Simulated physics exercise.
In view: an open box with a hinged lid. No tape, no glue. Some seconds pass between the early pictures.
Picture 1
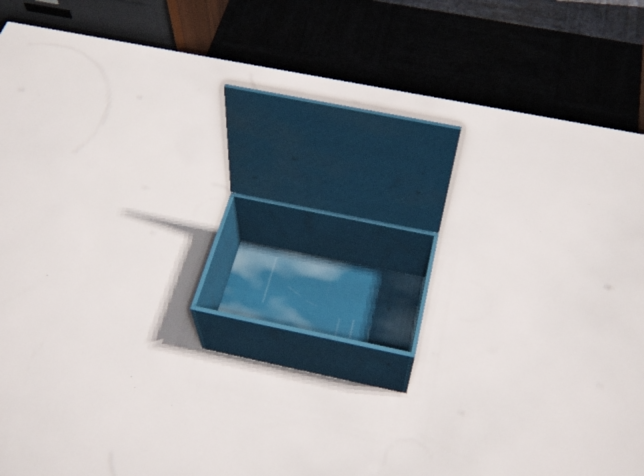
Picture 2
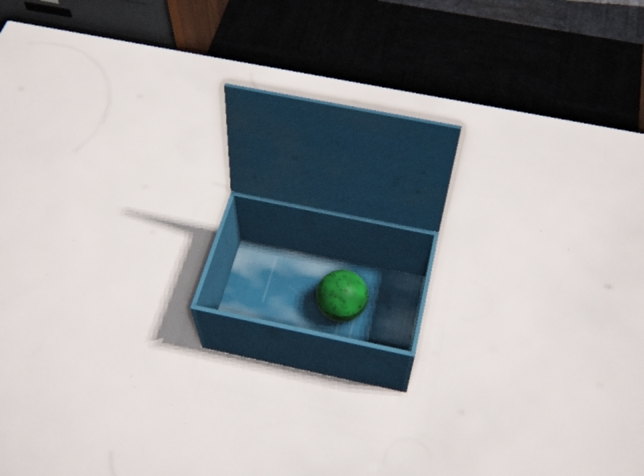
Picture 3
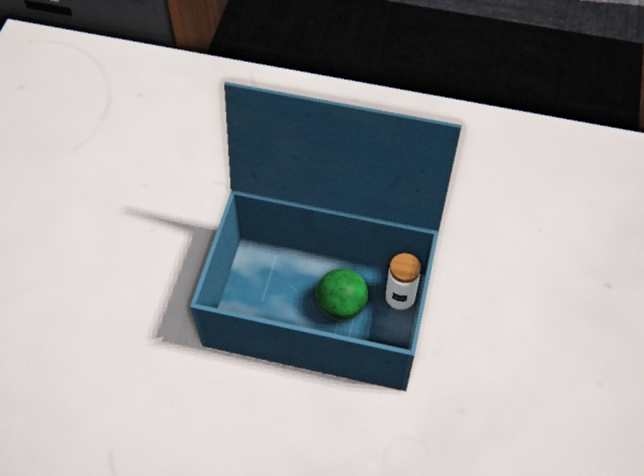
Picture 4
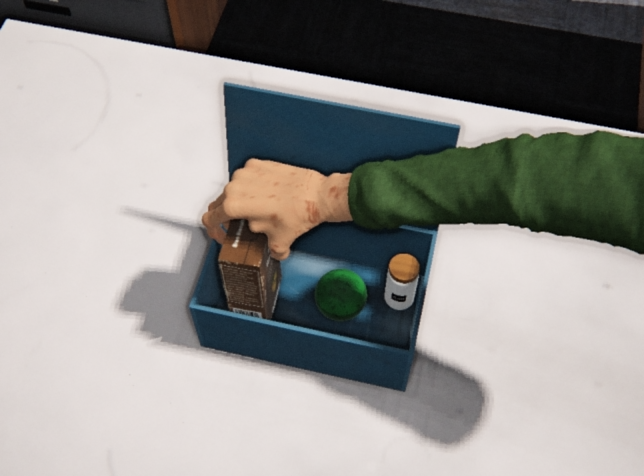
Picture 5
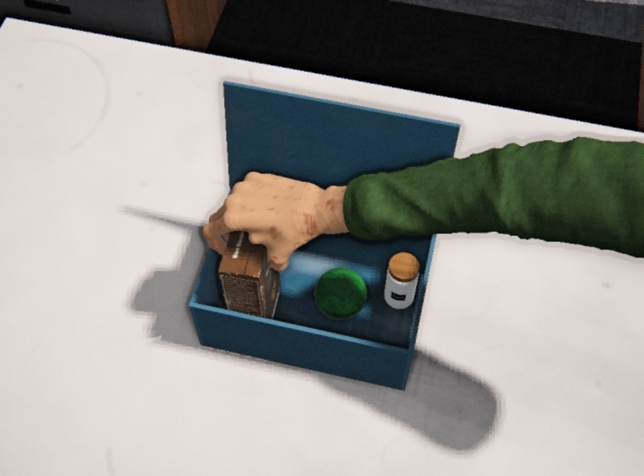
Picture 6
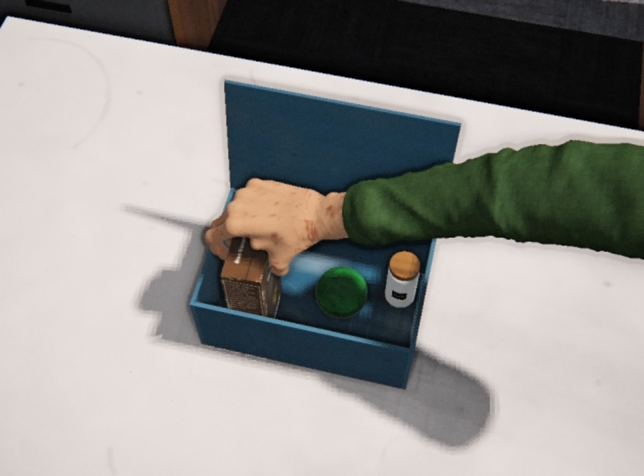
The video shows an open blue box with a raised lid, empty at first, then holding a green ball and a small cork-topped bottle, before a green-sleeved arm lowers a brown carton into the left side, still gripping it.
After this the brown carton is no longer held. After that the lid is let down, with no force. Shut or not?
Outcome: The lid is held up.
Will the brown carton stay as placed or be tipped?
It keeps its pose.
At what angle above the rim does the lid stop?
Some 40° above the rim.
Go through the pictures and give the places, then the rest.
In the first frame, the last thing is not in view yet.
In the second frame, the last thing is not in view yet; green ball (342, 296).
In the third frame, the last thing is not in view yet; green ball (342, 295).
The fourth frame shows coming down; brown carton (253, 269); green ball (341, 295).
The fifth frame shows coming down; brown carton (252, 279); green ball (341, 294).
The sixth frame shows put in, still held; brown carton (254, 283); green ball (341, 293).
Then, 1.20 s later than the last frame, lid starting down.
Then, 1.50 s later than the last frame, lid 69° above the rim.
Then, 1.70 s later than the last frame, lid 46° above the rim.
When it is over, lid 39° above the rim; all 3 as before. End places, in pixels of the last picture, brown carton near (254, 283).
